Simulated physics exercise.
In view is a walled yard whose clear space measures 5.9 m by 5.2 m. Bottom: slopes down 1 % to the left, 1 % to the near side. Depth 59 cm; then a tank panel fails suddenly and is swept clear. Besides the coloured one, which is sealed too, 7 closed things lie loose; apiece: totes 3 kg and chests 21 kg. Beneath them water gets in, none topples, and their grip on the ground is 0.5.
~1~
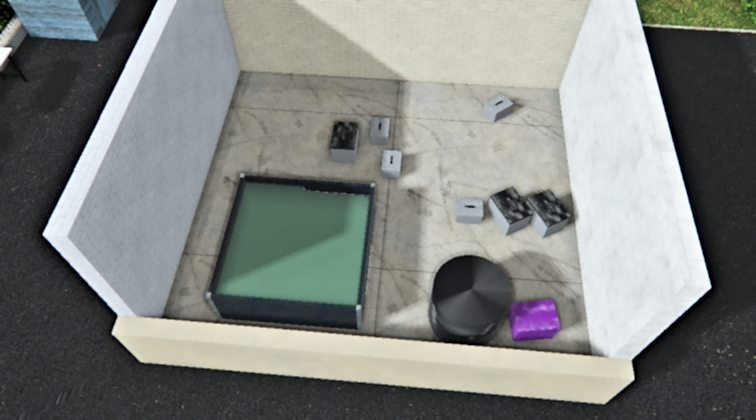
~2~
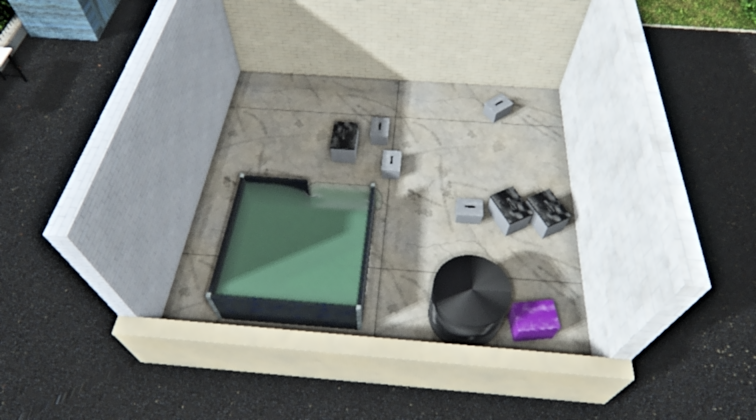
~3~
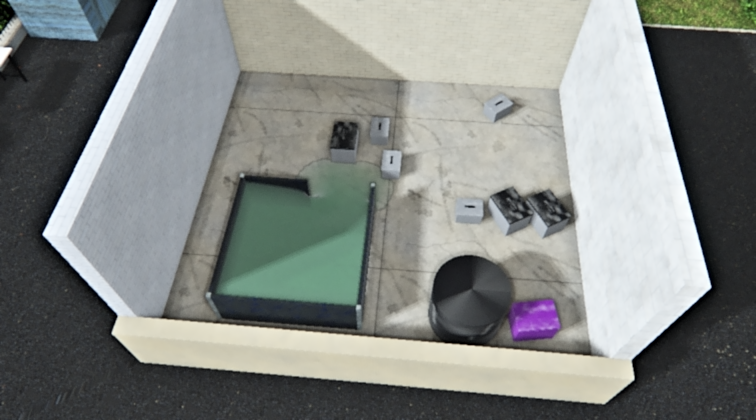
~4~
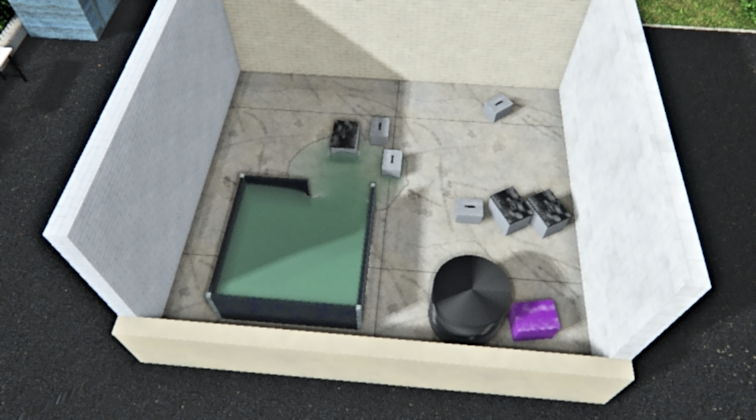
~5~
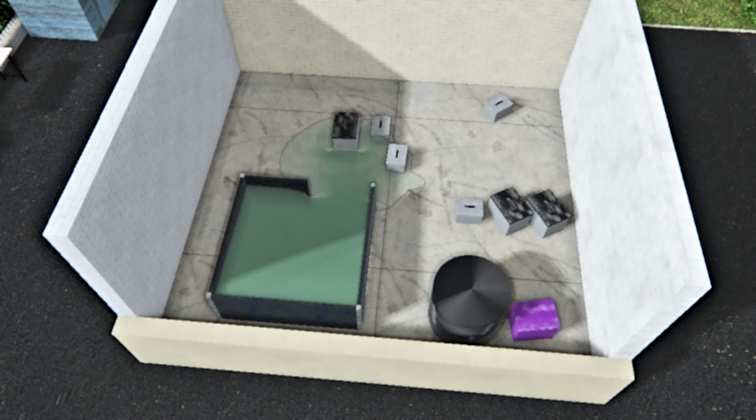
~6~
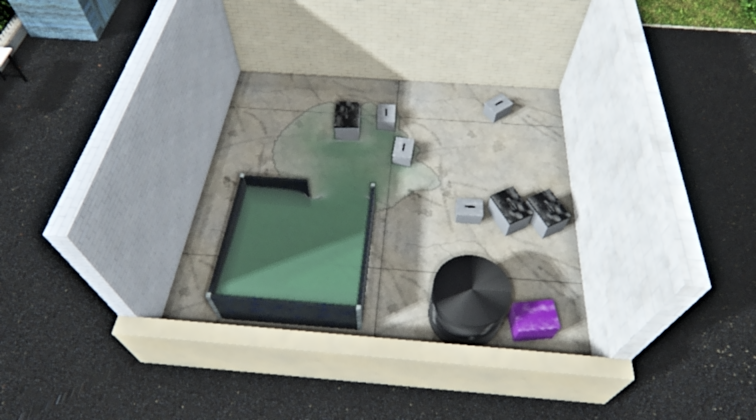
Green water spreading from a gap in a dark-walled tank across a walled yard, nudging a few loose boxes slightly.
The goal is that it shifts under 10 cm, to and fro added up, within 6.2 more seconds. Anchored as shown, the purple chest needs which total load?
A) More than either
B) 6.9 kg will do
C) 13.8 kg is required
C.
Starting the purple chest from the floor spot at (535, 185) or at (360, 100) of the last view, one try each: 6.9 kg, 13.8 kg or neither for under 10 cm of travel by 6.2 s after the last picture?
In turn: Both fail; both fail.
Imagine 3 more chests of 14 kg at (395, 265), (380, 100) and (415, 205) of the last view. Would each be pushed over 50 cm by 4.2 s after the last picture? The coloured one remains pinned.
Each in turn: Not that far, further than that, not that far.
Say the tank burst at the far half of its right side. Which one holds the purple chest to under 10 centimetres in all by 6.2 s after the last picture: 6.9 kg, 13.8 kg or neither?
Then, in short, both are too little.
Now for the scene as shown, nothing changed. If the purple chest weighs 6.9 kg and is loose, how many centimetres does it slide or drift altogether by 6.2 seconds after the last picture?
Total path: Approx. 20 cm.
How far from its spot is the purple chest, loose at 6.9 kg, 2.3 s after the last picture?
About 0 cm.
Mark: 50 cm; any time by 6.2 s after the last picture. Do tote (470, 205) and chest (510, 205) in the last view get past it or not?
One after the other: Does not reach it, then does not reach it.
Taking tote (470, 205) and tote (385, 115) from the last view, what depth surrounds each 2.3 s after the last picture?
I'd put it at 0 cm and 11 cm respectively.
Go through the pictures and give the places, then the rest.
In the first picture, the purple chest at (536, 315), on the bottom; water covers 3.6 m2; 0 of 8 have shifted.
In the second picture, the purple chest at (536, 315) rests on the ground; 4.1 m2 under water; 0 of 8 have shifted.
In the third picture, the purple chest at (536, 315) rests on the ground; water covers 4.8 m2; 0 of 8 have shifted.
In the fourth picture, the purple chest at (536, 315) rests on the ground; 5.4 m2 under water; 0 of 8 have shifted.
In the fifth picture, the purple chest at (536, 315) rests on the ground; water covers 6.4 m2; 2 of 8 have shifted.
In the sixth picture, the purple chest at (536, 315) rests on the ground; 7.4 m2 under water; 3 of 8 have shifted.
Then, 0.6 s after the last picture the purple chest would be 0 cm from its start with 6.9 kg and 0 cm from its start with 13.8 kg; 0 cm of water round it then.
Then, 2.3 s after the last picture the purple chest would be 0 cm from its start with 6.9 kg and 0 cm from its start with 13.8 kg; 0 cm of water round it then.
Then, 4.2 s after the last picture the purple chest would be 0 cm from its start with 6.9 kg and 0 cm from its start with 13.8 kg; 0 cm of water round it then.
Then, 6.2 s after the last picture the purple chest would be 18 cm from its start with 6.9 kg and 1 cm from its start with 13.8 kg; 5 cm of water round it then.
